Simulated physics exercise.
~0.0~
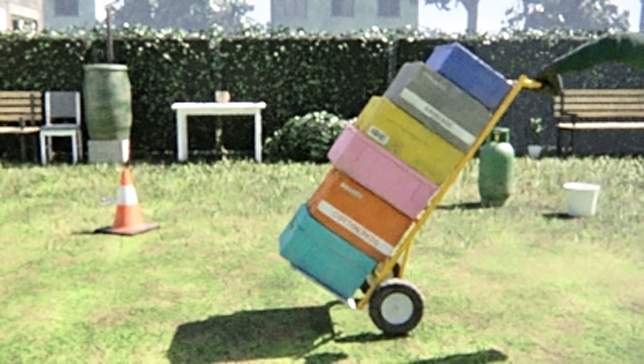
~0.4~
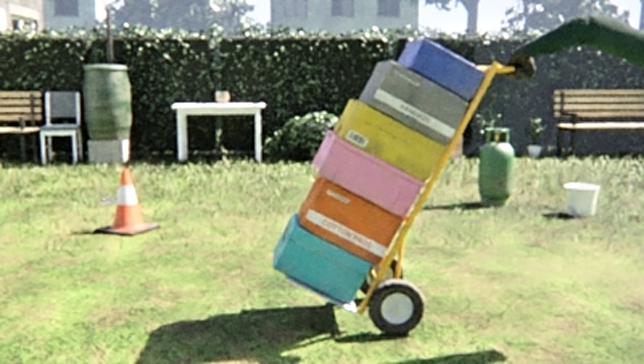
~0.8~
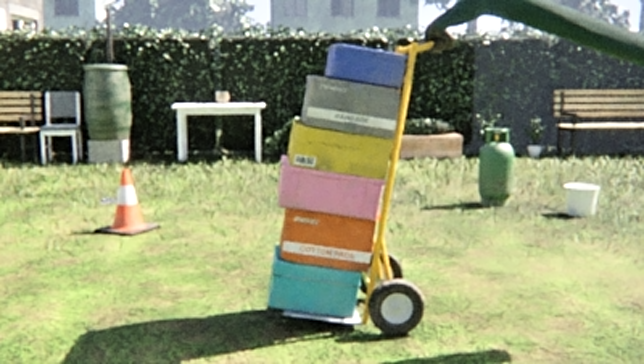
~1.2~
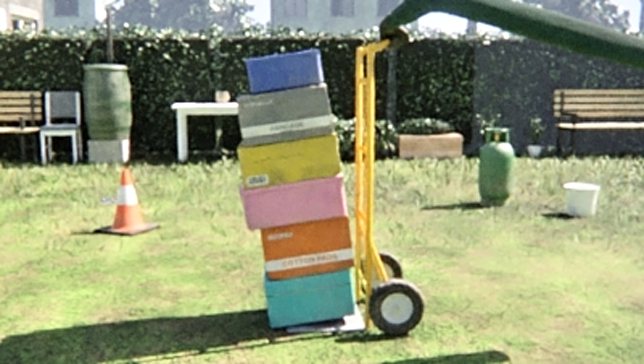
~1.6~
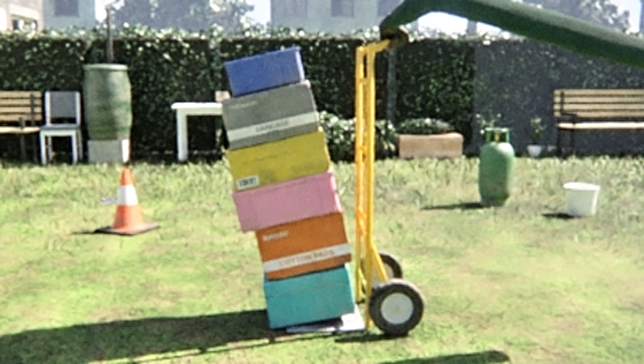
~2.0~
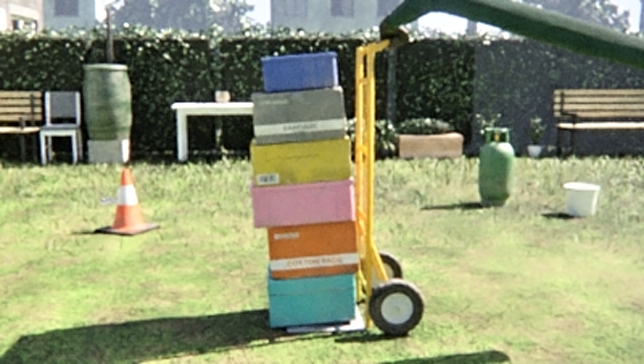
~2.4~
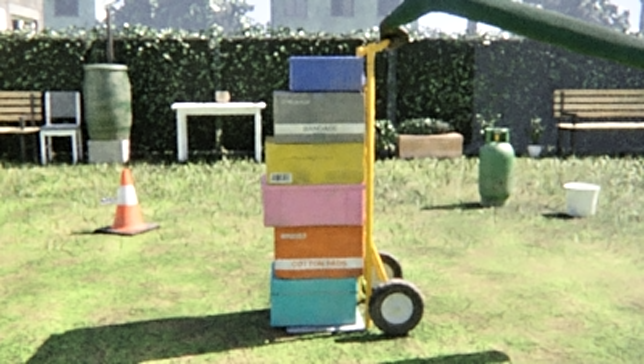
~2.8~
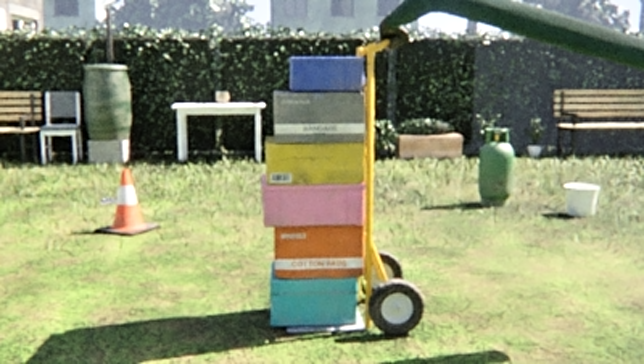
Stack of six coloured boxes on a yellow sack truck swinging upright under a green arm, tipping left, then settling back still stacked.
